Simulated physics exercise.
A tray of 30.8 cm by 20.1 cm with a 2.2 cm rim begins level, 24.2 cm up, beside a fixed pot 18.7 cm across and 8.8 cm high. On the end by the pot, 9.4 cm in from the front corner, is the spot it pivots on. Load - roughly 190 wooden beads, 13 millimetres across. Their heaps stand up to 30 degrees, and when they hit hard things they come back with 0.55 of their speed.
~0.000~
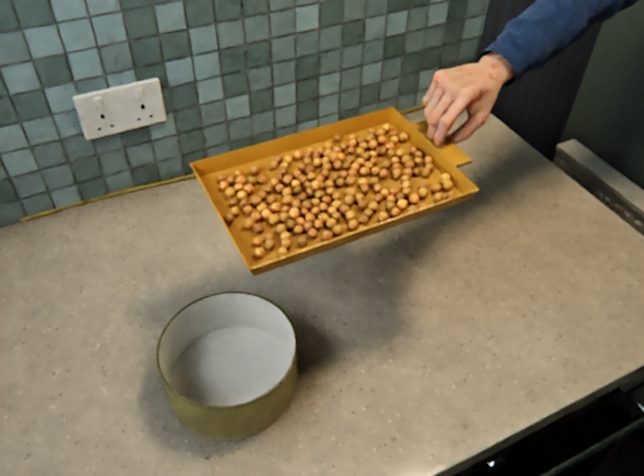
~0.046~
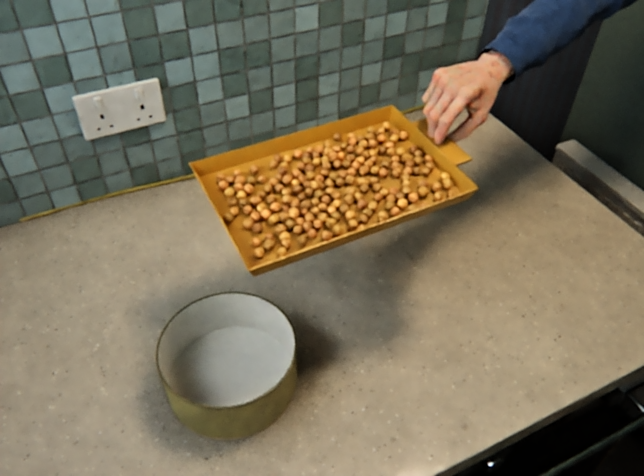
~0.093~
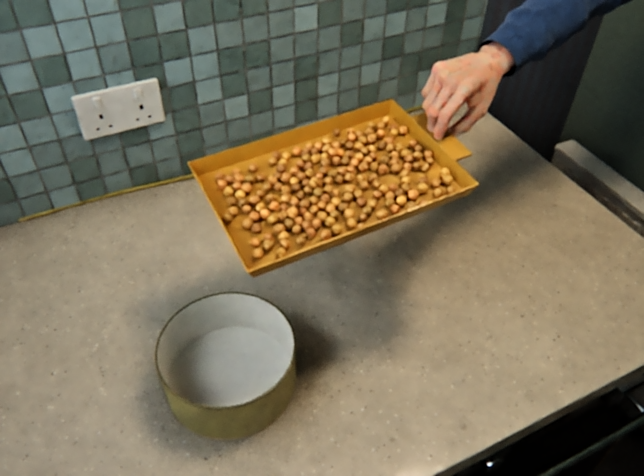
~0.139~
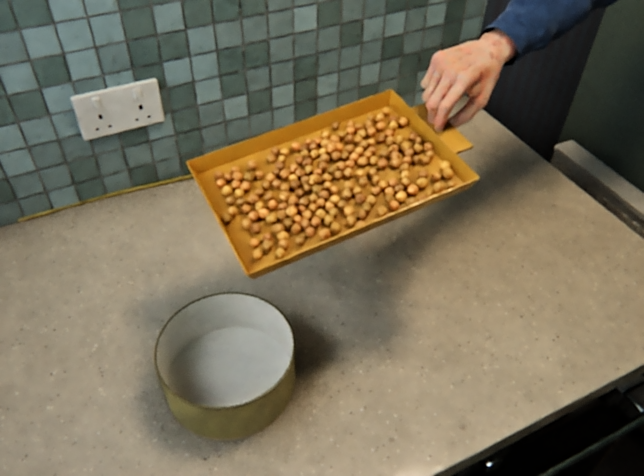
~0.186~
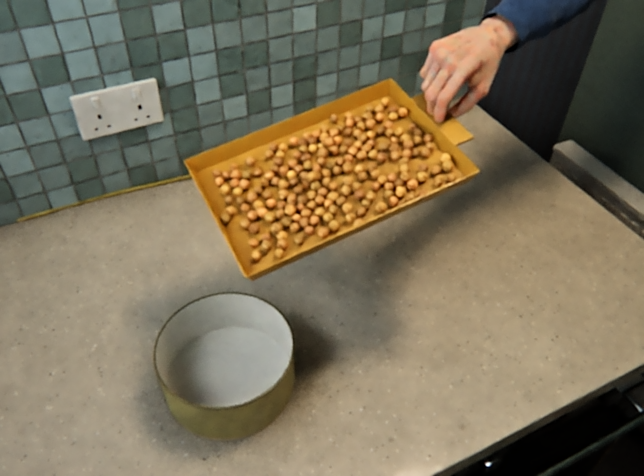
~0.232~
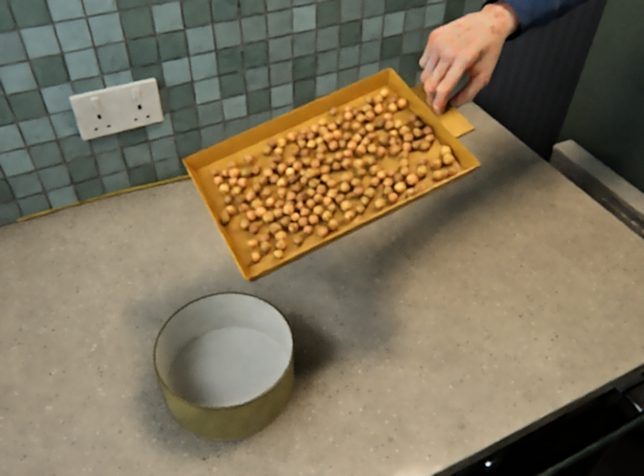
Kitchen countertop with a hand raising the right end of a yellow tray of small round beads, slanting it beside an empty pot.
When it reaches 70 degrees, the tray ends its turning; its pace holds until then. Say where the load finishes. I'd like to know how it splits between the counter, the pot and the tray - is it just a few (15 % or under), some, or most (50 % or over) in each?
Counter: Just a few; pot: Most; tray: Just a few.
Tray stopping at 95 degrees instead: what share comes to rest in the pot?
That would give about 95 per cent.
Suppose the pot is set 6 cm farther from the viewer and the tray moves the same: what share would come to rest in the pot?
Share in pot: Approx. 40 %.
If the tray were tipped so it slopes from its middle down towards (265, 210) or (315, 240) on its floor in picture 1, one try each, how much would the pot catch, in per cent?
The share comes to about 45 in a hundred, then about 75 in a hundred.
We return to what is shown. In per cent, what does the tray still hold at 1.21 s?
About 35% of the load.
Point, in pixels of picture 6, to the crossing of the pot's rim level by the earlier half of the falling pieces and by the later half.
I'd mark about (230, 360) for the first half, then (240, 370) for the second.
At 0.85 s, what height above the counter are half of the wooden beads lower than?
Around 28 cm up.
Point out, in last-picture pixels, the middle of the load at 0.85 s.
Approximately (261, 219) in the last view.
Then, at 0.60 s, tilt 40 degrees; the tray holds 100 %, the pot 0 %.
After 0.85 s, tilt 59 degrees; the tray holds 95 %, the pot 0 %.
After 1.21 s, tilt 70 degrees; the tray holds 35 %, the pot 40 %.
At rest (3.2 s), counter 5 %, pot 90 %, tray 5 %.
